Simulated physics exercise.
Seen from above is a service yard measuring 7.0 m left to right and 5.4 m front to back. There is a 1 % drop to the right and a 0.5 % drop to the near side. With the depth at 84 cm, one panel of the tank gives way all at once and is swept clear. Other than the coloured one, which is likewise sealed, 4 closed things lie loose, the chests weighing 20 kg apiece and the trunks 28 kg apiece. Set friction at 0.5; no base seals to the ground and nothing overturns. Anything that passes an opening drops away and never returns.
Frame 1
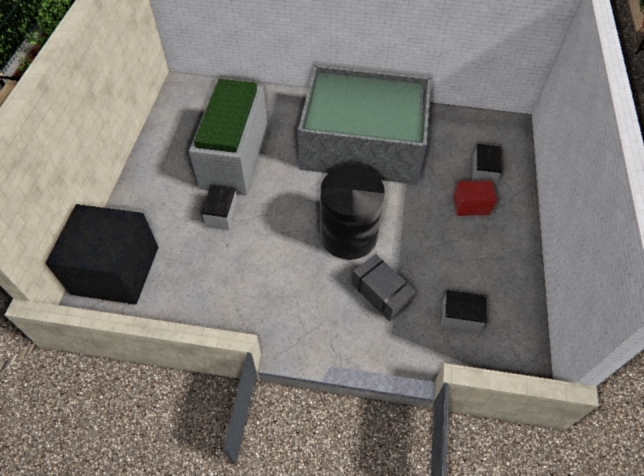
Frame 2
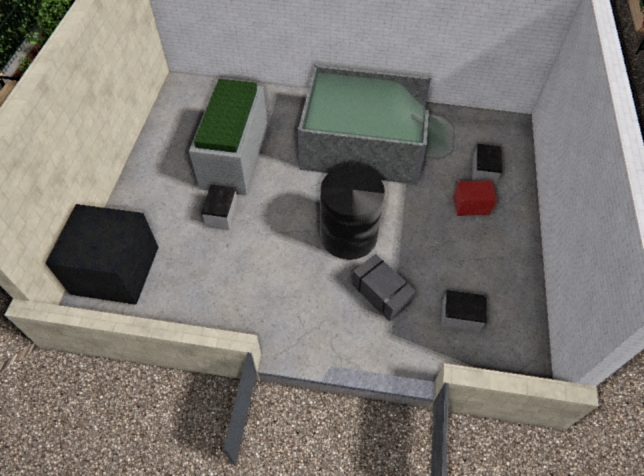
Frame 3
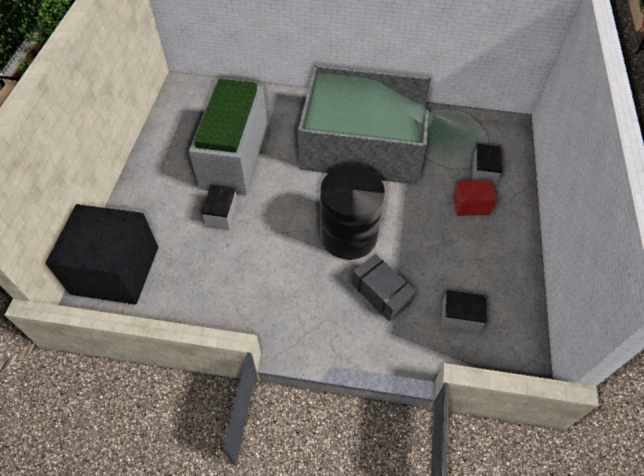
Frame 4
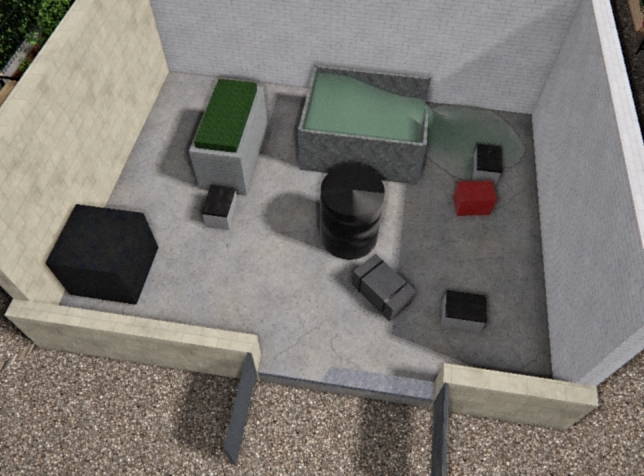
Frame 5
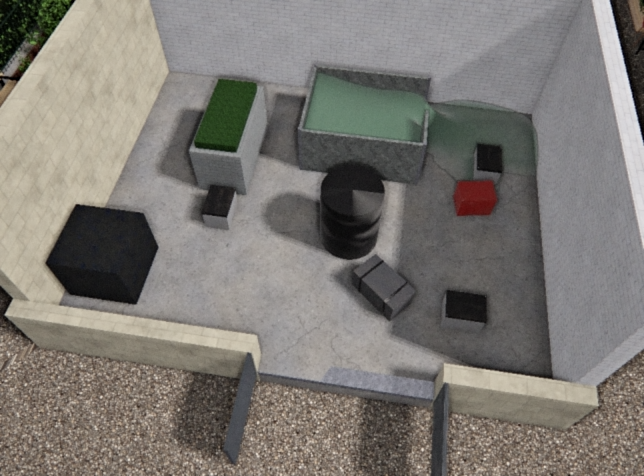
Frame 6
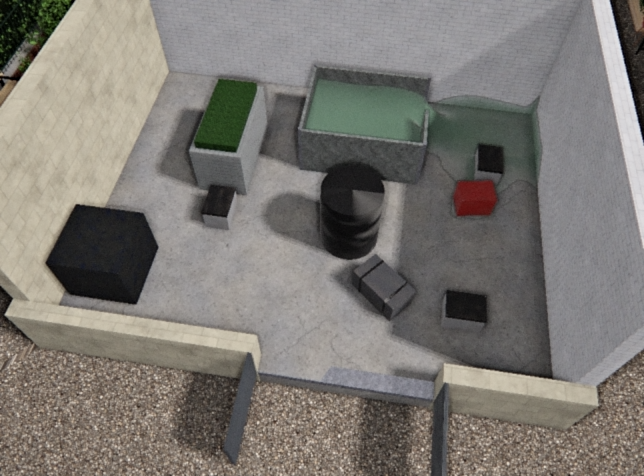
A pale-walled service yard with a grey concrete floor is seen from high above, bordered by gravel and an open gateway at the near side. A grey tank of green water stands at the back, with a grass-topped block and black box to the left, a dark cylinder centrally, and a red chest among small dark-topped boxes. Water pours from the tank's right side and spreads toward the right wall, while the objects and camera stay still.
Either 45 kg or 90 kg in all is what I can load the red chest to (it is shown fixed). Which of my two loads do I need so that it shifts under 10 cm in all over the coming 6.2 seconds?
You need the heavier load.
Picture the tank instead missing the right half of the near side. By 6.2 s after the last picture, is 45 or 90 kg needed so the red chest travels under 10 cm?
Result: Lighter option succeeds.
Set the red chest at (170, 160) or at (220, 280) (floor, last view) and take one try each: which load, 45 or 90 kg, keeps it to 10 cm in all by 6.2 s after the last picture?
At the first place the small mass does it, and at the second the small mass does it.
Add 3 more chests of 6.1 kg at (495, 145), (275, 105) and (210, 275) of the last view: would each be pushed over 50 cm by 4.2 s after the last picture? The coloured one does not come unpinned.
Going through them in that order, the answers are too far, not too far and not too far.
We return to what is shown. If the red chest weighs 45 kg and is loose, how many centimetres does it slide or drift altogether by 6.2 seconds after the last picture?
About 40 cm.
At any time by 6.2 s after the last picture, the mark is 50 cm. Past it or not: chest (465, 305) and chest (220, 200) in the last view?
Taking them as asked: Beyond and not beyond.
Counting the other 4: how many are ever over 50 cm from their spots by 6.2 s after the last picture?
Result: 3.
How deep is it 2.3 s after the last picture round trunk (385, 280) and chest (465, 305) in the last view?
Depth approx. 3 cm / 7 cm.
Then, 0.6 s after the last picture the red chest would be 0 cm from its start with 45 kg and 0 cm from its start with 90 kg; 4 cm of water round it then.
Then, 2.3 s after the last picture the red chest would be 32 cm from its start with 45 kg and 0 cm from its start with 90 kg; 10 cm of water round it then.
Then, 4.2 s after the last picture the red chest would be 35 cm from its start with 45 kg and 0 cm from its start with 90 kg; 8 cm of water round it then.
Then, 6.2 s after the last picture the red chest would be 35 cm from its start with 45 kg and 0 cm from its start with 90 kg; 7 cm of water round it then.
